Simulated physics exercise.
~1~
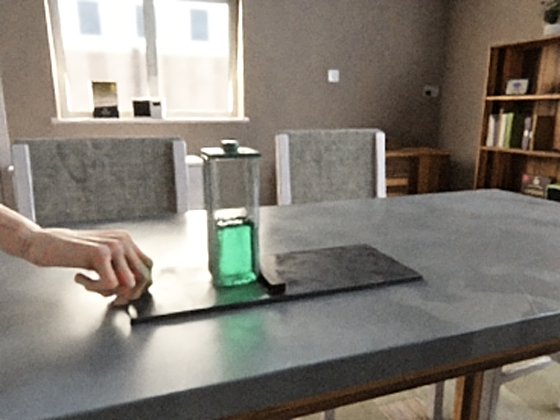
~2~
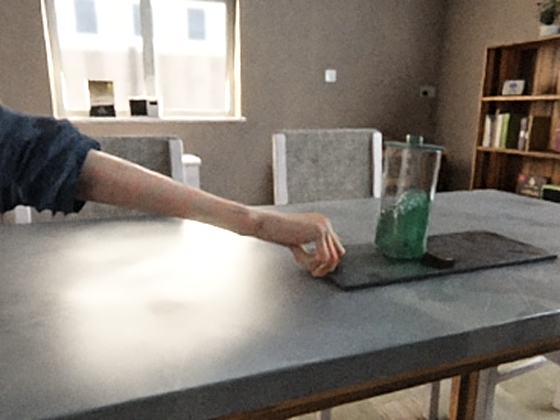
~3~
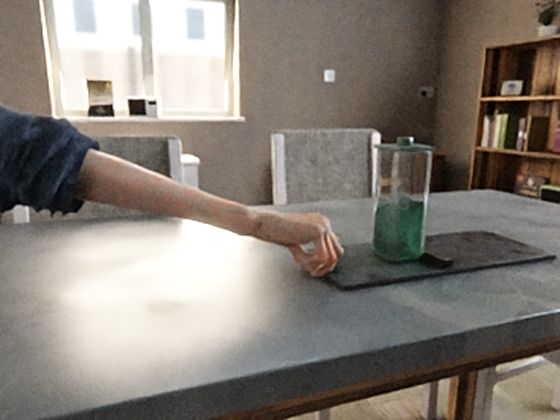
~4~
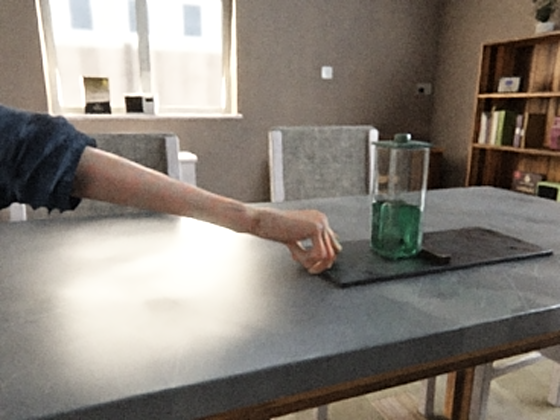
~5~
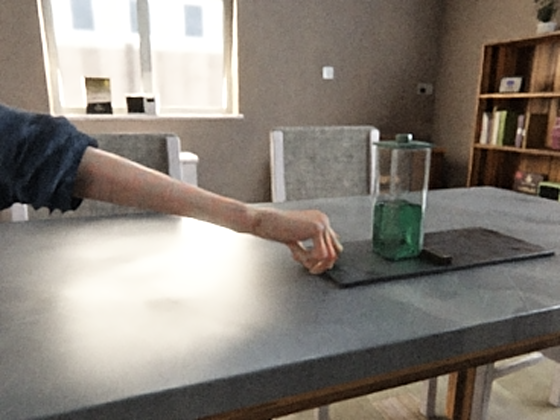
A square bottle of green water slides right on a hand-pushed board and stays upright.
